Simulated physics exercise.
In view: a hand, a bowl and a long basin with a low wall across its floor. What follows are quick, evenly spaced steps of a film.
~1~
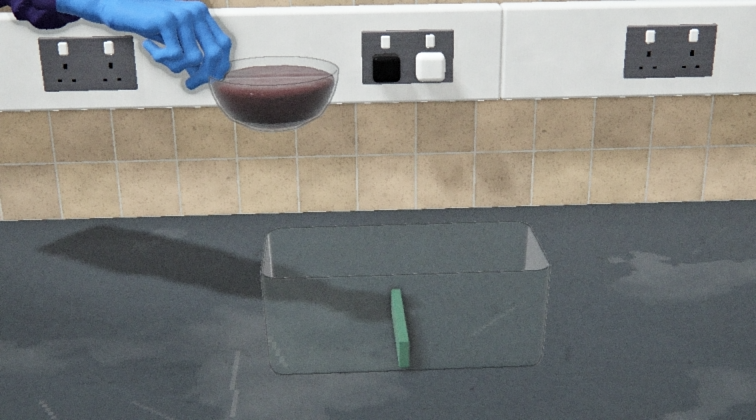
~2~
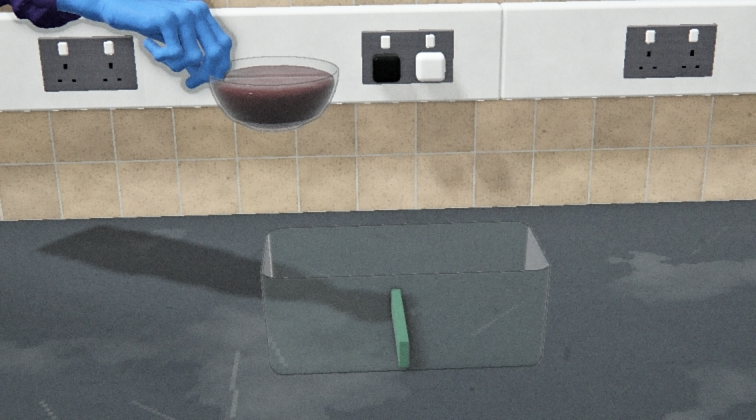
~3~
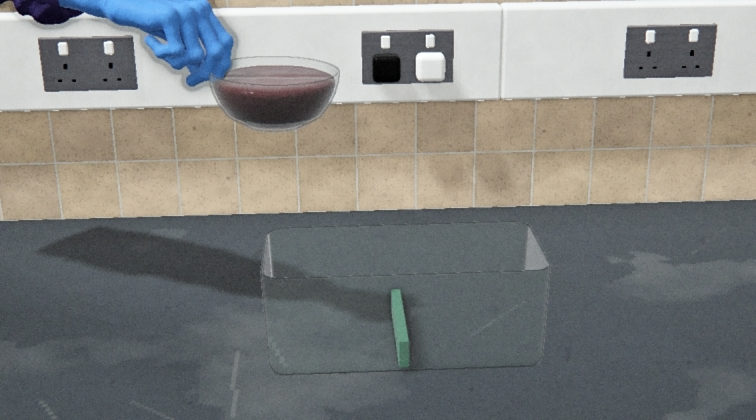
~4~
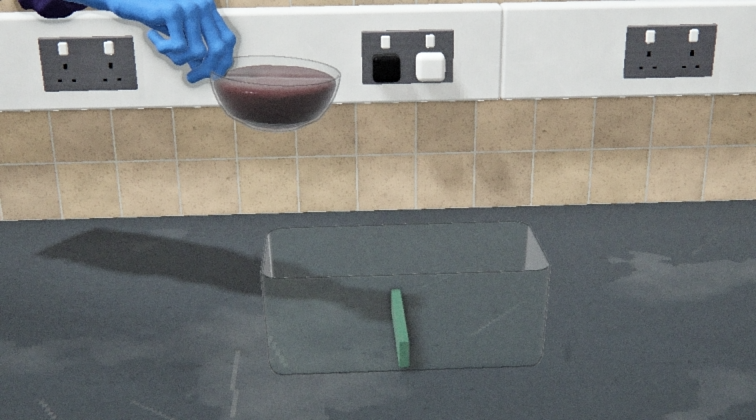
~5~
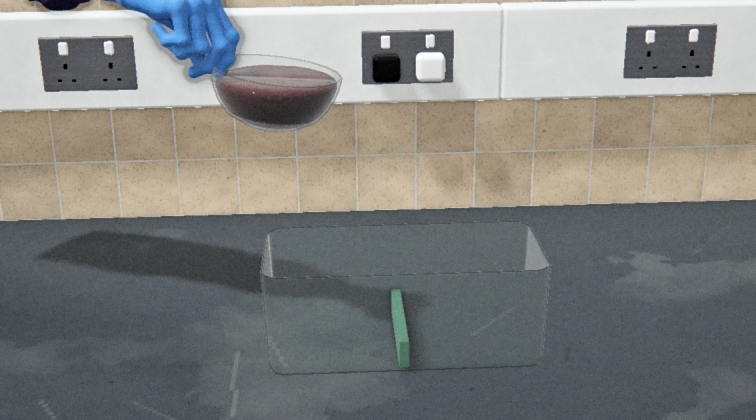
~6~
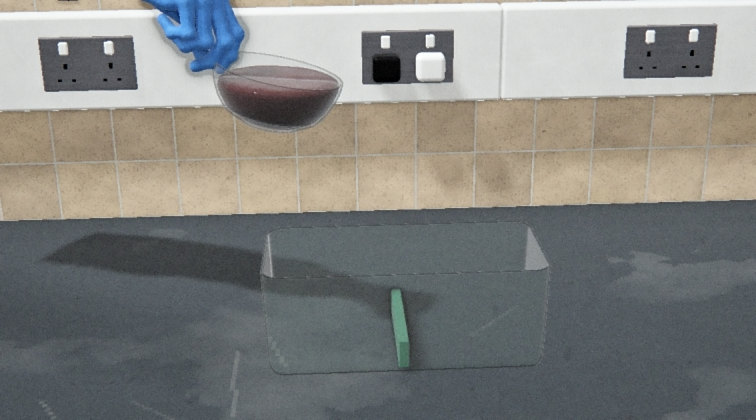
The clip opens on a blue-gloved hand holding a clear bowl of dark reddish liquid, almost level, above a transparent basin with a low green wall across its floor. The hand then gradually tilts the bowl slightly to the right, its right rim dipping a little, while the basin stays still.
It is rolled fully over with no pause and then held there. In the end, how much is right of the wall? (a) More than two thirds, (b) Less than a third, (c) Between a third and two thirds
Option c: Between a third and two thirds.
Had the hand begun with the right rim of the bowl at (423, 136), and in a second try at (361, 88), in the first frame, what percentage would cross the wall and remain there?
90 and 70 per cent.
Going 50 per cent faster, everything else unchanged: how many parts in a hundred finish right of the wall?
I'd say close to 45 per cent.
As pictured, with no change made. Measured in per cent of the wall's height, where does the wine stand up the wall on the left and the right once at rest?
On the left it sits near 30, while on the right it sits near 40.
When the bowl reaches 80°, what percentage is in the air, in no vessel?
It's close to 55 per cent.
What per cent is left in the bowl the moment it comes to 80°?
About 25 per cent.
A moment on, the bowl is tipped on its side and 23 per cent is still to pour, 5 is left of the wall and 15 right of it.
Next, the bowl is tipped right over and 0 per cent is still to pour, 40 is left of the wall and 56 right of it.
Then the bowl is tipped right over and 0 per cent is still to pour, 42 is left of the wall and 57 right of it.
Later the bowl is tipped right over and 0 per cent is still to pour, 42 is left of the wall and 57 right of it.
In the end 42 per cent lies left of the wall, 57 right of it and 1 outside.
